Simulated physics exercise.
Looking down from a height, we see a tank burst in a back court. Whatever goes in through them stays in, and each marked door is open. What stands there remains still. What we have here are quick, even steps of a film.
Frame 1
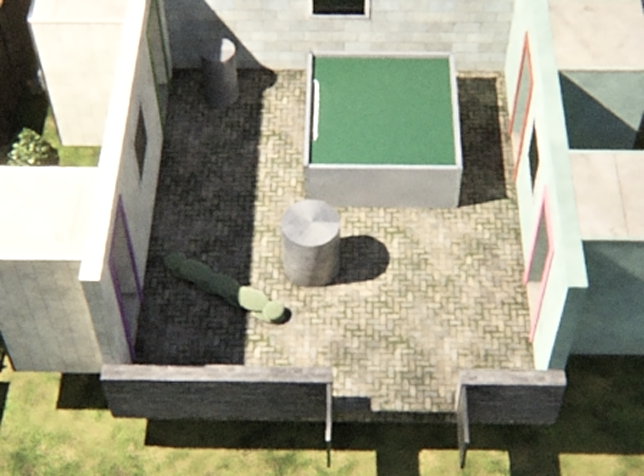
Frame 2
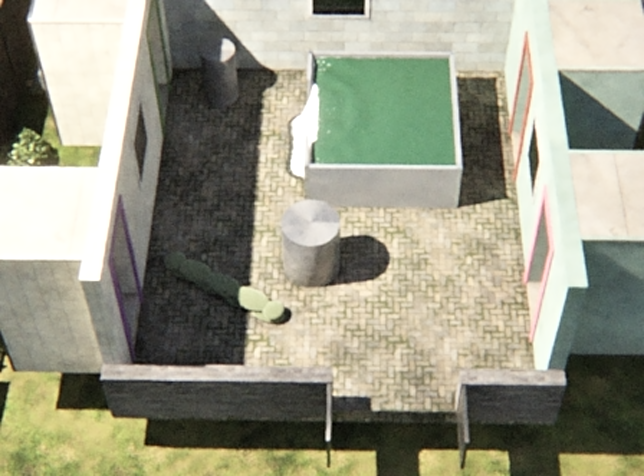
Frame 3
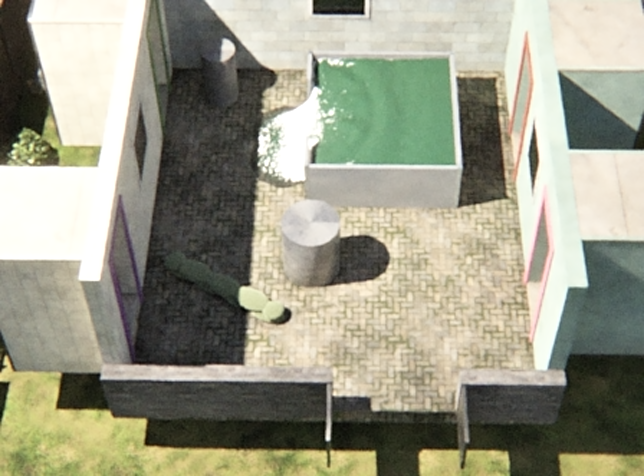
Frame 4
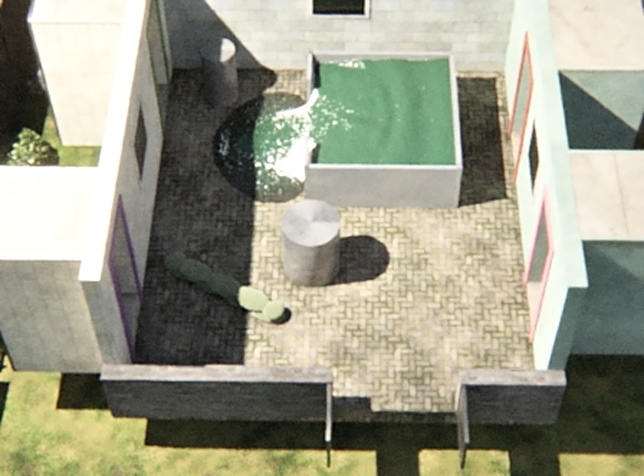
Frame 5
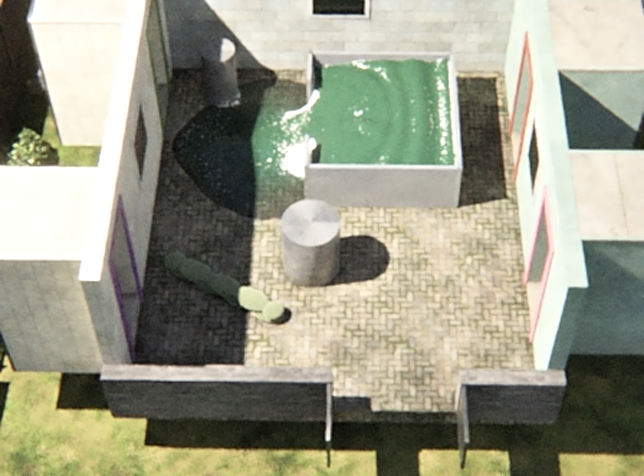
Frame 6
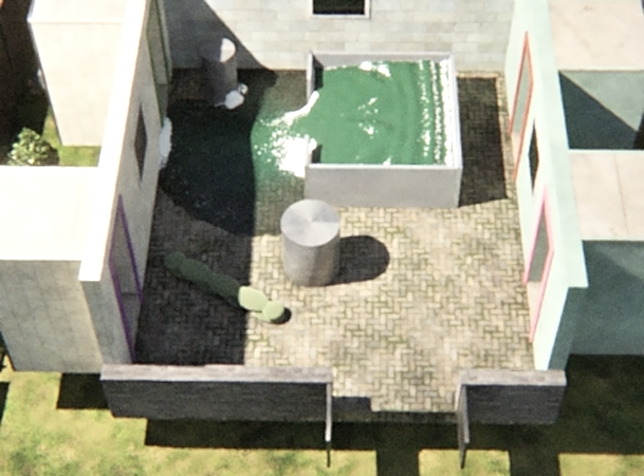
Green water burst from the left side of a raised tank in a walled back court, foamed white onto the paving, then spread left in a widening dark pool to the wall and around a grey cylinder.
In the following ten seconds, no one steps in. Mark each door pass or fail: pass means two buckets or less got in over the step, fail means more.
Red door - pass, green door - fail, purple door - pass, pink door - fail.
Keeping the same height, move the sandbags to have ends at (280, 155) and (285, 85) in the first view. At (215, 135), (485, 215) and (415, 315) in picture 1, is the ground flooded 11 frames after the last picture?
Sequence check: Soaked through / left alone / left alone.
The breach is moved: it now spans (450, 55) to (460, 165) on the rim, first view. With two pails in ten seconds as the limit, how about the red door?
As far as I can tell, the red door breaks the threshold.
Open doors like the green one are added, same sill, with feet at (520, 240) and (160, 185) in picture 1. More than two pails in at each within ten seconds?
In turn, the first comes in lower and the second comes in higher.
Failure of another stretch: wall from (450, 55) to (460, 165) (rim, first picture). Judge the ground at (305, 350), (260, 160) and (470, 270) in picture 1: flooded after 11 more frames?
The first spot is spared, the second spared and the third soaked.
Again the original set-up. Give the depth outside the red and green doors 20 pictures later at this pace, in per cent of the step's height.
Near 0 per cent and 130 per cent, respectively.
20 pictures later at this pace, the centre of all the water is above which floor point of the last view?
At about (294, 169).
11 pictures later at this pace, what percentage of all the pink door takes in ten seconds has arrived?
Some 0 per cent.
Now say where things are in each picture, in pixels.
In the first frame, the water tank at (382, 111) is whole and still.
In the second frame, water pours out at (311, 135) and has run to (300, 118).
In the third frame, water pours out at (311, 136) and has run to (264, 120).
In the fourth frame, water pours out at (311, 136) and has run to (218, 152).
In the fifth frame, the front is at (178, 141), out from the gap at (311, 135).
In the sixth frame, water pours out at (311, 136) and has run to (167, 114).
A moment on, water covers 25 % of the floor; the red door not reached, the green door over two buckets in, the purple door not reached, the pink door not reached.
Next, water covers 35 % of the floor; the red door not reached, the green door far over two buckets in, the purple door wet at the sill, nothing in, the pink door not reached.
Then, water covers 60 % of the floor; the red door not reached, the green door far over two buckets in, the purple door wet at the sill, nothing in, the pink door not reached.
Later, water covers 95 % of the floor; the red door wet at the sill, nothing in, the green door far over two buckets in, the purple door wet at the sill, nothing in, the pink door under two buckets in.
In the end, water covers 95 % of the floor; the red door under two buckets in, the green door far over two buckets in, the purple door wet at the sill, nothing in, the pink door over two buckets in.
